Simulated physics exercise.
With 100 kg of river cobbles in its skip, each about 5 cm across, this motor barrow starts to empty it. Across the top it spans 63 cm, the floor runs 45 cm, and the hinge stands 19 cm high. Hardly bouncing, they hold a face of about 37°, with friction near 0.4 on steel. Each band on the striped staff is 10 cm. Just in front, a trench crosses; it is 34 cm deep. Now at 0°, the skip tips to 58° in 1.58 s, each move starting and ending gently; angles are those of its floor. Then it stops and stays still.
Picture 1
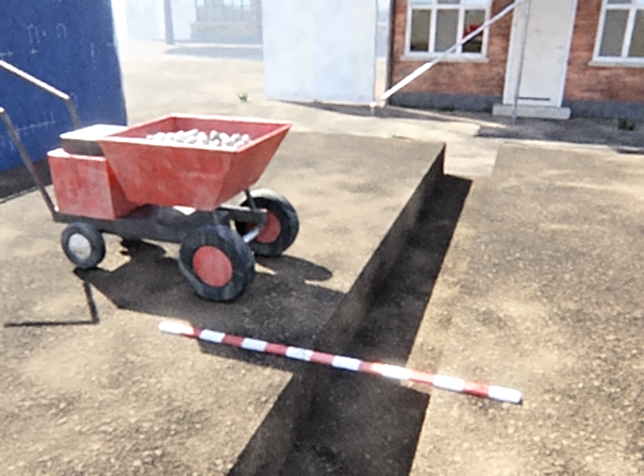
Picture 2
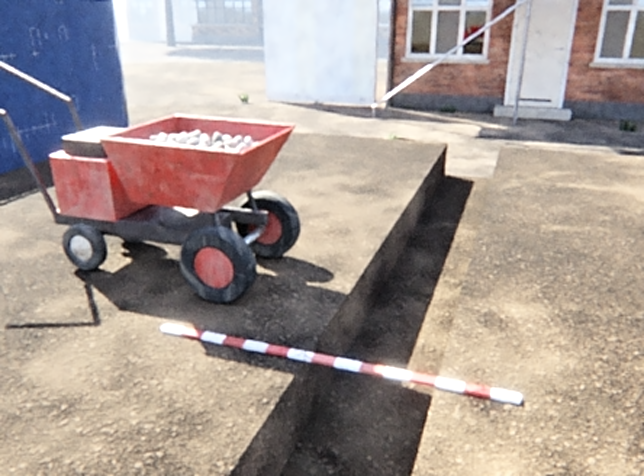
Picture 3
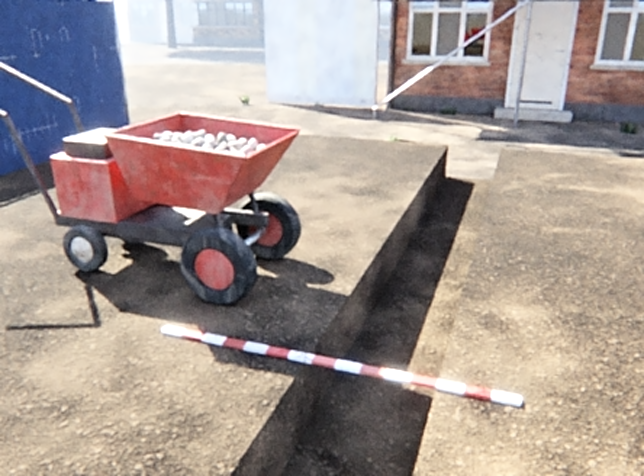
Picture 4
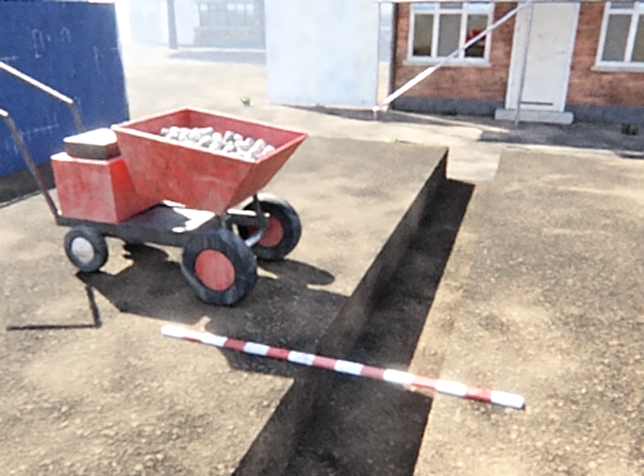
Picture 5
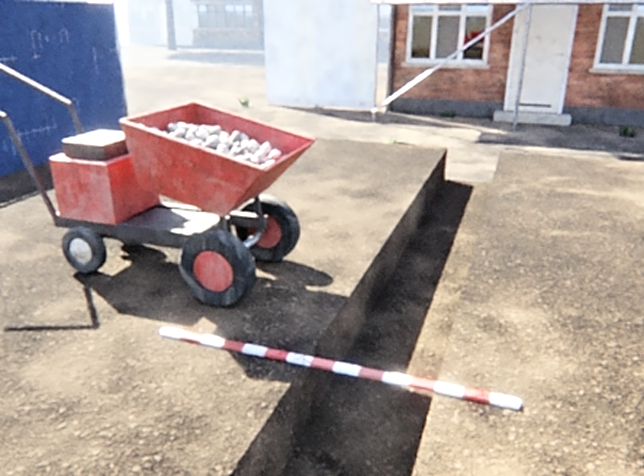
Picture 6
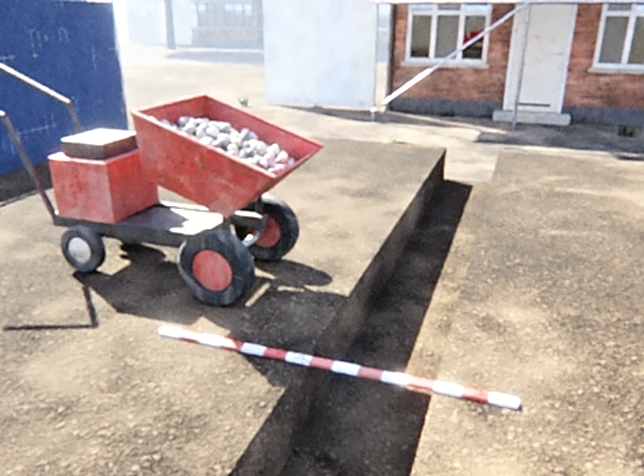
The clip opens on a red motor barrow loaded with pale cobbles, standing left of a trench with a red-and-white striped staff laid across it. Slowly at first, then faster, the skip tilts forward to the right, its rear rising off the chassis and exposing more stones, while the wheels stay still.
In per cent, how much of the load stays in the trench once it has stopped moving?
I would say about 28 per cent.
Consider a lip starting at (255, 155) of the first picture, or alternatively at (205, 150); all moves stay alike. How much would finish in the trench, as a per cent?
About 30 per cent first, then about 20 per cent.
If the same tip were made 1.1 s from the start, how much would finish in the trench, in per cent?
Then some 35 per cent would.
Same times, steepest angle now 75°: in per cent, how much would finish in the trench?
With that change, near 100 per cent.
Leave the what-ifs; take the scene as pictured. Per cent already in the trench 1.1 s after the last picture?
By that moment, roughly 10 per cent of the load.
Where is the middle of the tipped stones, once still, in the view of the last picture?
The stones end up centred near (391, 364).
Then, 0.6 s after the last picture the floor is at 49°, 100 % in the skip; the foremost stones are at (316, 209).
Then, 1.1 s after the last picture the floor is at 58°, 91 % in the skip, 9 % in the trench; the foremost stones are at (390, 321).
Then, 1.4 s after the last picture the floor is at 58°, 79 % in the skip, 21 % in the trench; the foremost stones are at (434, 372).
Then, 3.4 s after the last picture the floor is at 58°, 72 % in the skip, 28 % in the trench; the foremost stones are at (447, 354).
